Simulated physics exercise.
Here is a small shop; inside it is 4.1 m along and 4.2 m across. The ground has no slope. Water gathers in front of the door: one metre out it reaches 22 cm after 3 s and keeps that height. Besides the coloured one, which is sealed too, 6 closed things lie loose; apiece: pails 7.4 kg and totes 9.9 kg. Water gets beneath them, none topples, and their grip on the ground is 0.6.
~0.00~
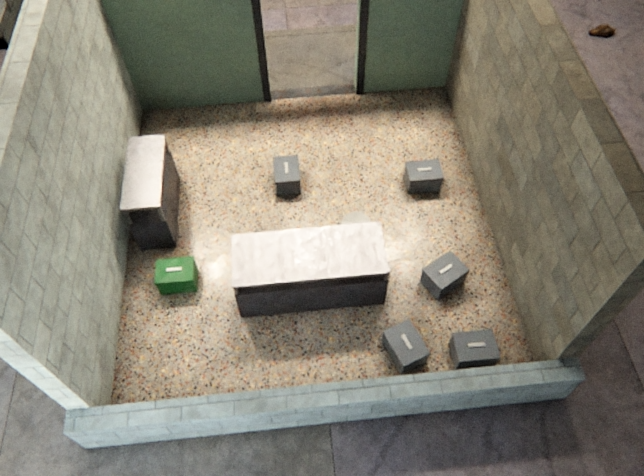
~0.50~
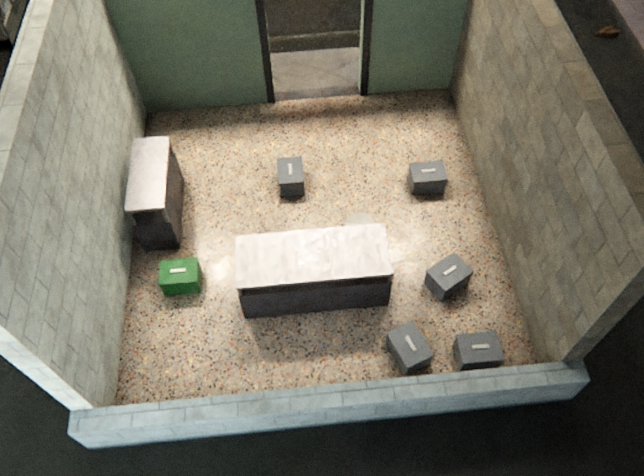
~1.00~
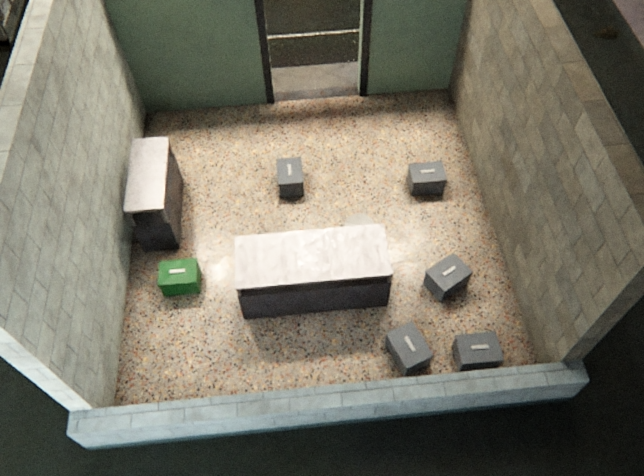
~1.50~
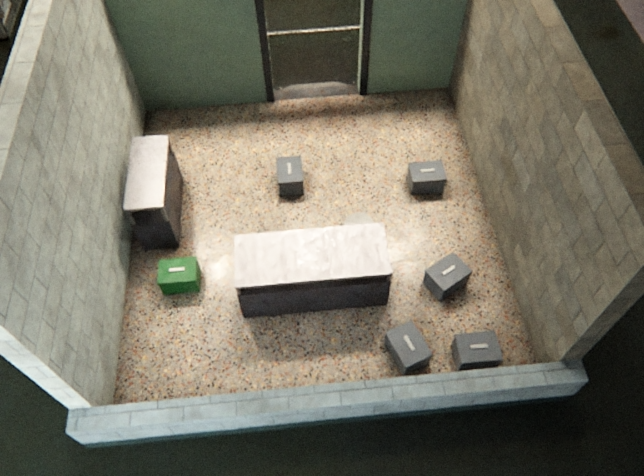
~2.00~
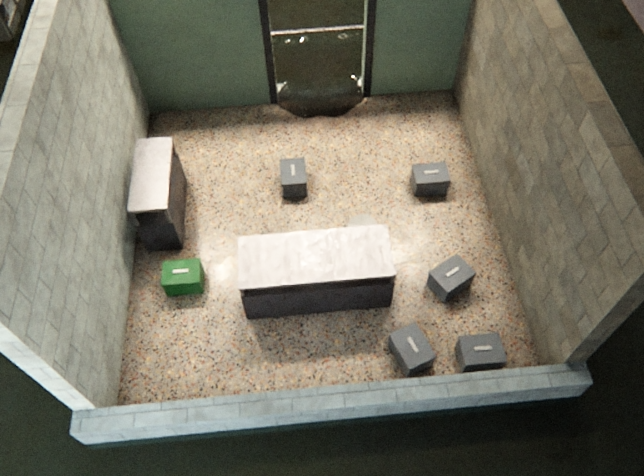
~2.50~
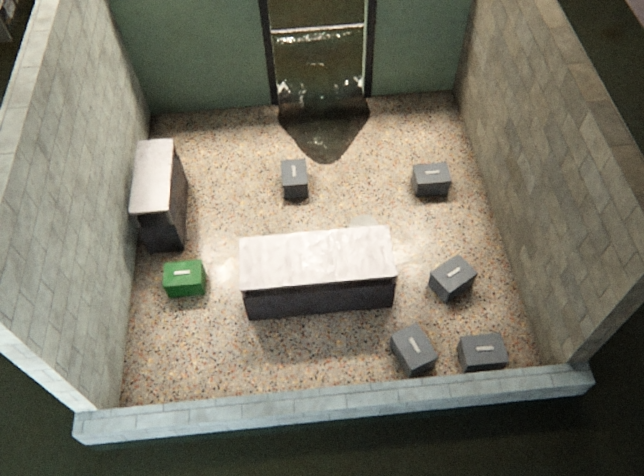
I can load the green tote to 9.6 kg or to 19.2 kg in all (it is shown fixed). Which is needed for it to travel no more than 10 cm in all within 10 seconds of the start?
For it, only the higher weight holds it.
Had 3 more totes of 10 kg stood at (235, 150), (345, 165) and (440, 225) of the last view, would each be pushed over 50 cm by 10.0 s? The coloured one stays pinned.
In turn: Less, more, past it.
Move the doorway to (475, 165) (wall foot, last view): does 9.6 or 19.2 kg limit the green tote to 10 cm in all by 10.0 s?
In that case only the larger load is enough.
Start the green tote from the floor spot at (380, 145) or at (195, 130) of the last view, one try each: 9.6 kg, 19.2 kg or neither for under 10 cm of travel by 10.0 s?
In turn: It takes the larger; the smaller is enough.
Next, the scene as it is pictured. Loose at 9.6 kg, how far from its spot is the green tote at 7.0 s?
About 30 cm.
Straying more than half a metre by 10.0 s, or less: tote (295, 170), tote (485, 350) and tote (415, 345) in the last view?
In that order: Over, short of it, over.
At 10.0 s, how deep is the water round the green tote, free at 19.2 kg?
About 8 cm.
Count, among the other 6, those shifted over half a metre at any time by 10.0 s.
4 of them.
After 3.5 s the green tote would be 0 cm from its start with 9.6 kg and 0 cm from its start with 19.2 kg; 0 cm of water round it then.
After 4.5 s the green tote would be 0 cm from its start with 9.6 kg and 0 cm from its start with 19.2 kg; 1 cm of water round it then.
After 7.0 s the green tote would be 27 cm from its start with 9.6 kg and 0 cm from its start with 19.2 kg; 5 cm of water round it then.
After 10.0 s the green tote would be 73 cm from its start with 9.6 kg and 0 cm from its start with 19.2 kg; 8 cm of water round it then.
